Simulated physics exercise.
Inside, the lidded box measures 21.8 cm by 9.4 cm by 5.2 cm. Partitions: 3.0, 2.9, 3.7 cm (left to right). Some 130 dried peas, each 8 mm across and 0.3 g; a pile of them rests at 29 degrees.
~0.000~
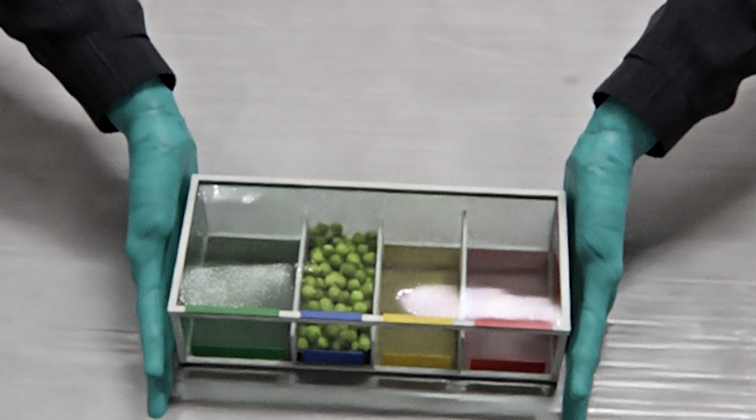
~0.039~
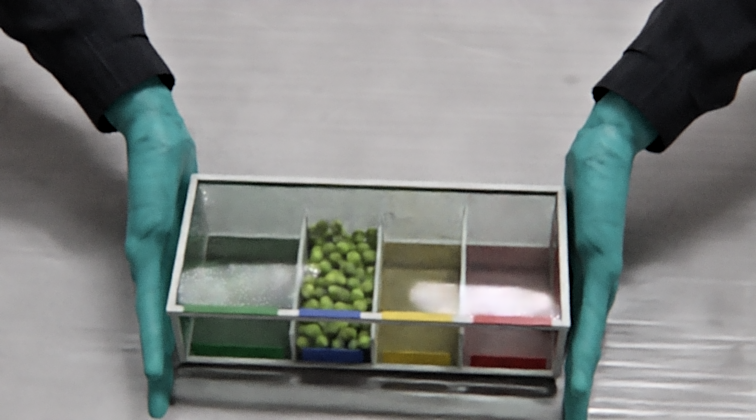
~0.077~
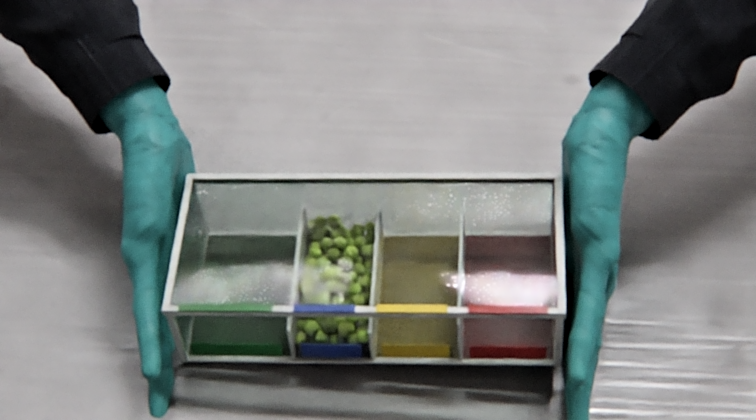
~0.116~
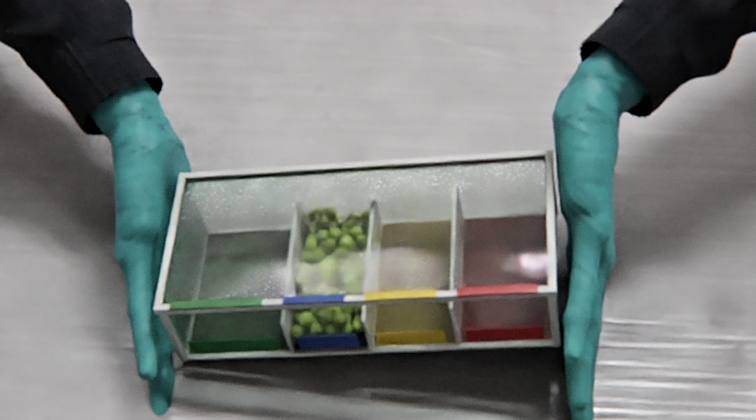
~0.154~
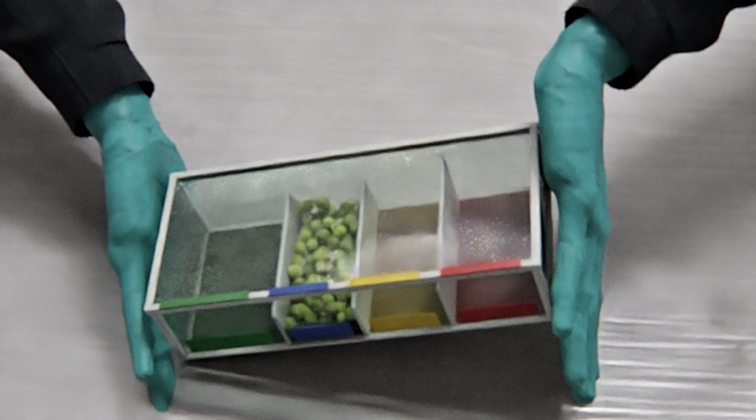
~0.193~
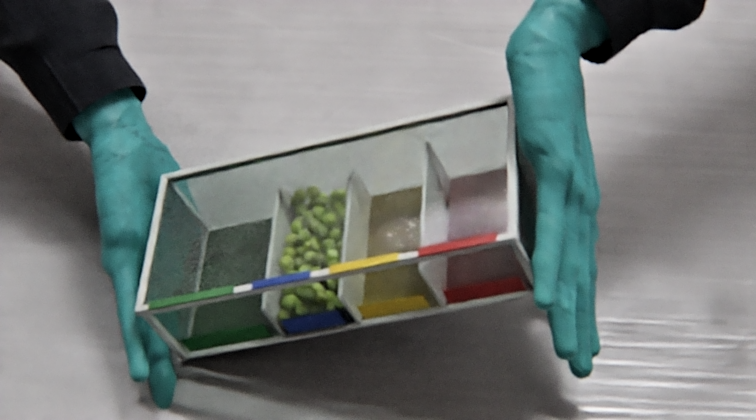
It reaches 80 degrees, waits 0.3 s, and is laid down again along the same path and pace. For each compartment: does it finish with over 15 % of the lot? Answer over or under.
Red compartment: Under; blue compartment: Over; green compartment: Over; yellow compartment: Under.
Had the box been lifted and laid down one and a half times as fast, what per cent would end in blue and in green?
In that case blue 55; green 45.
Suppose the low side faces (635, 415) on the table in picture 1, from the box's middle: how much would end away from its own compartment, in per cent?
Some 60 per cent.
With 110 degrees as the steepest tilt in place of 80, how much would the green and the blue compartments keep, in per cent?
Then: Green 95, blue 5.
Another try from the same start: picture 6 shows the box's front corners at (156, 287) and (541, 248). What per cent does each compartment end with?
Red 0; blue 70; green 30; yellow 0.
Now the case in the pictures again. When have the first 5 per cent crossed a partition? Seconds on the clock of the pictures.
At about 0.60 s.
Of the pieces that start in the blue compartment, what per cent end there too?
Roughly 60 per cent.
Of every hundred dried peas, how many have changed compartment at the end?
Roughly 35 per cent.
Then, at 0.78 s, tilt 80 degrees; blue 75 %, green 25 %.
After 1.17 s, tilt 44 degrees; blue 65 %, green 35 %.
After 1.64 s, tilt 0 degrees; blue 65 %, green 35 %.
At rest (2.1 s), red 0 %, blue 65 %, green 35 %, yellow 0 %.
